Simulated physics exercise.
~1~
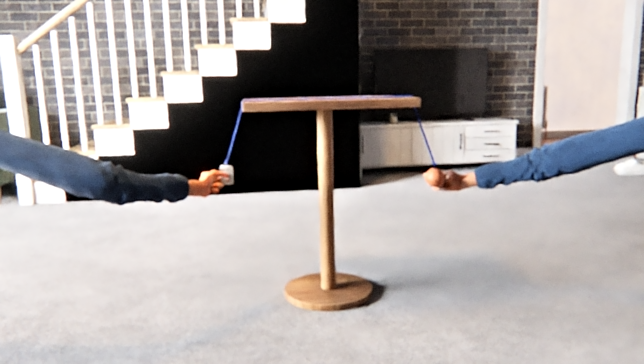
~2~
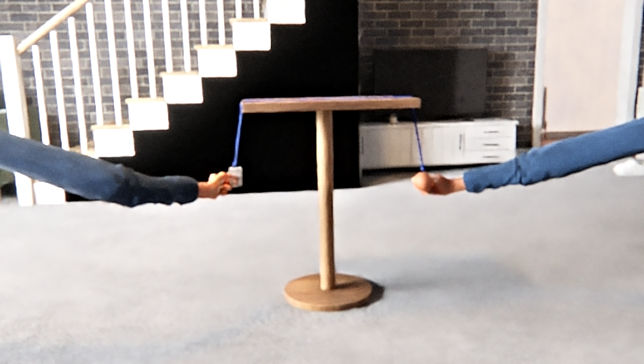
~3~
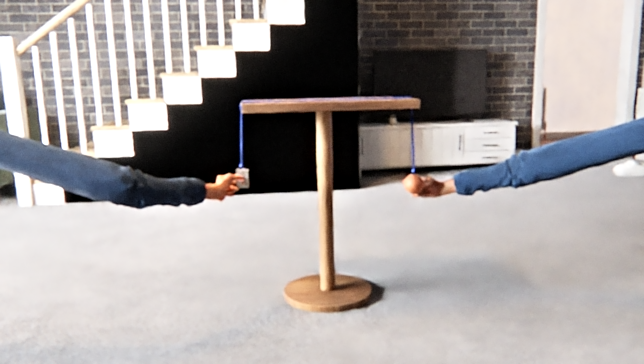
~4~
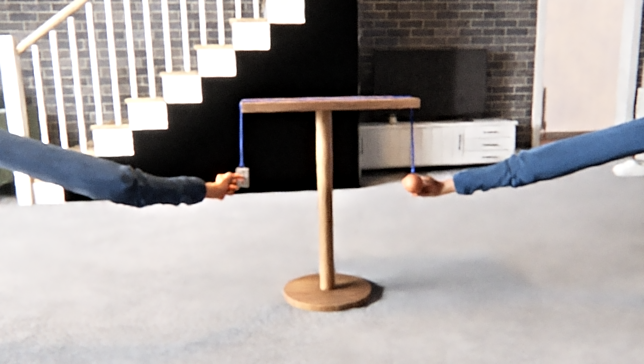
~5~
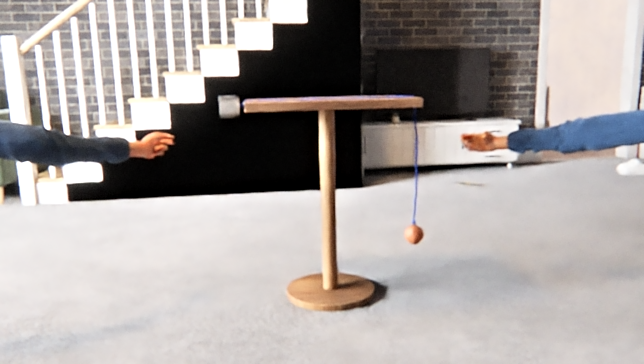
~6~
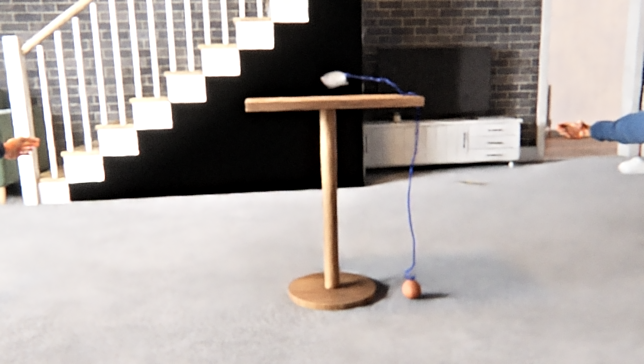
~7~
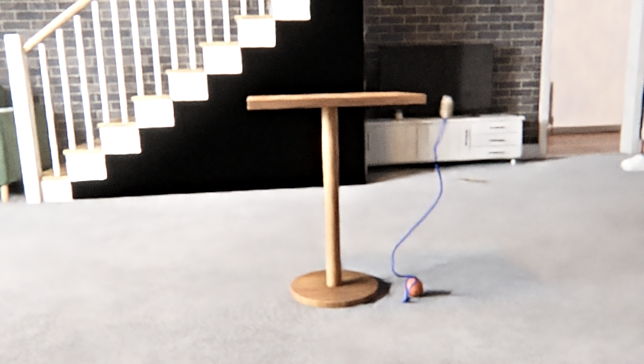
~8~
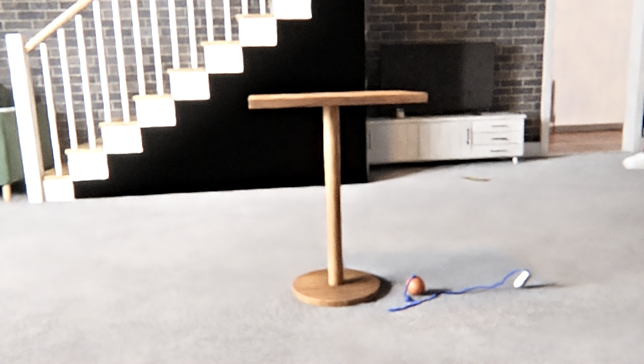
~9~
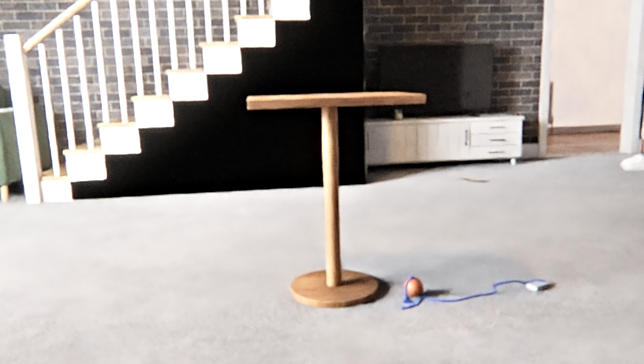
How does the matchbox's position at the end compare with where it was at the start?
At the start the matchbox is held by a hand below the left edge of the tabletop. By the end it lies on the floor to the right of the table, beyond the orange.
Living room with hands releasing a matchbox and an orange on a shoelace over a small table, both ending on the floor.
